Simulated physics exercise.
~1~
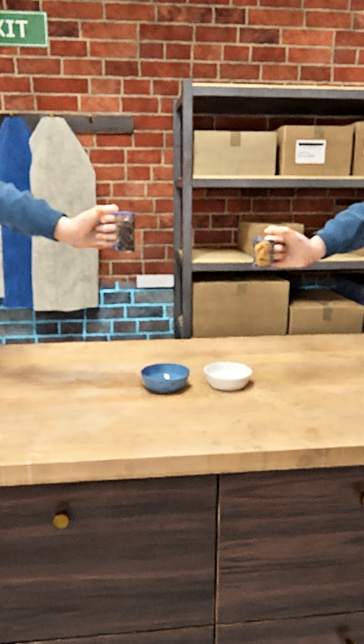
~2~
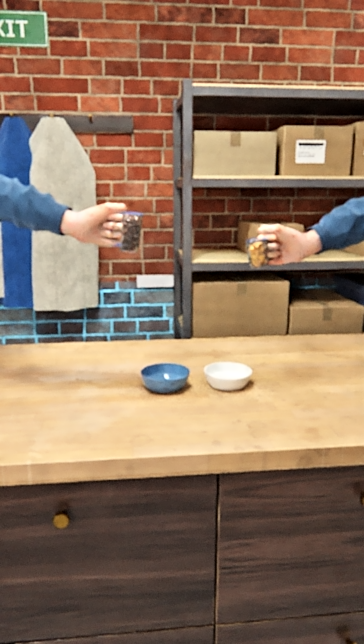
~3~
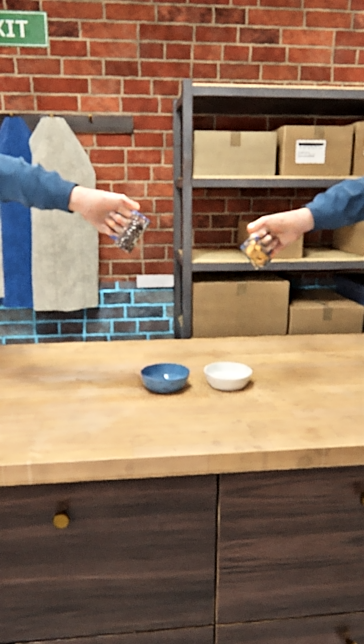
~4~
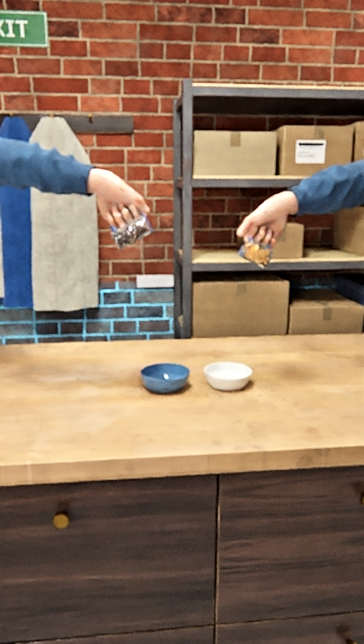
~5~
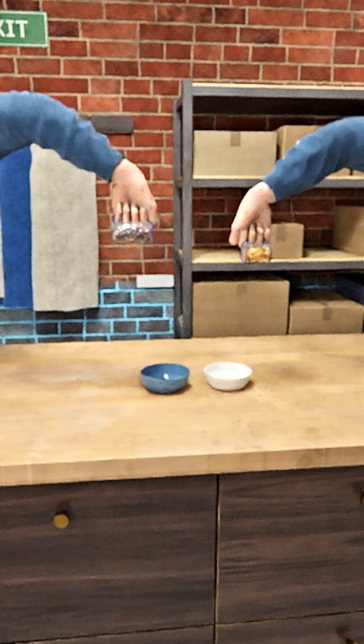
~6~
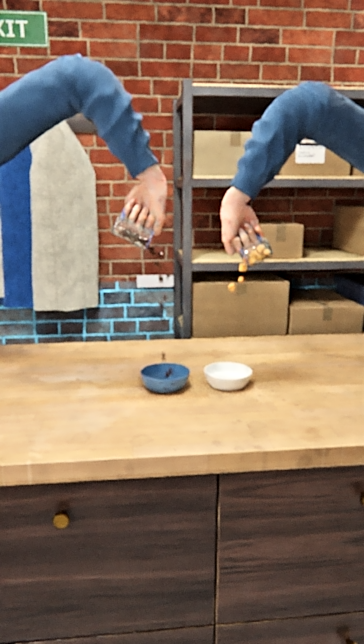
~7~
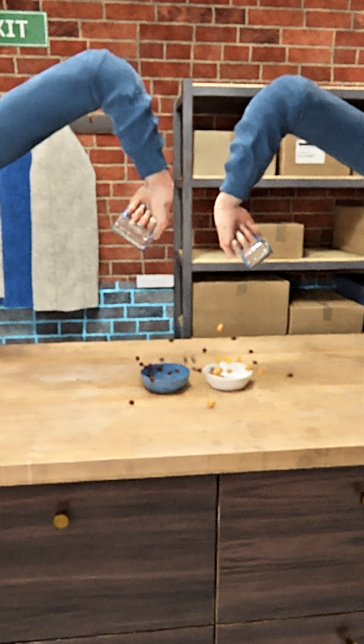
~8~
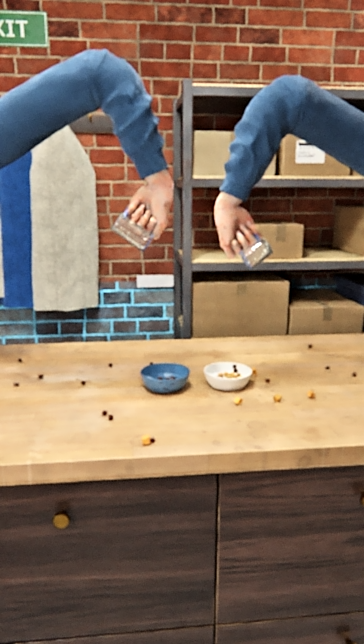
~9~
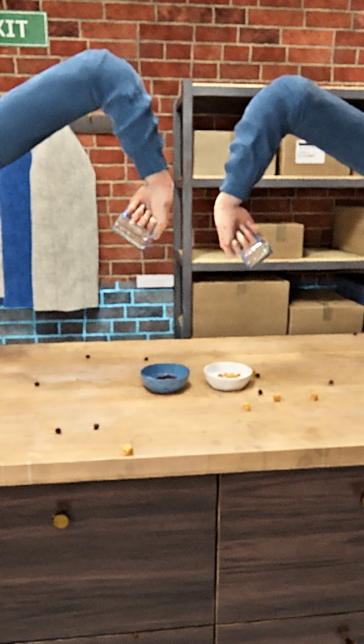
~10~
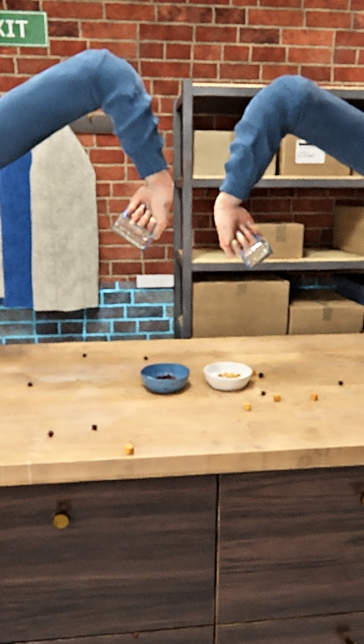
Two hands tipped clear cups of small dark bits and orange bits over a blue bowl and a white bowl, emptying them from up high. Some landed in each bowl, but plenty bounced out and ended up scattered across the wooden counter.
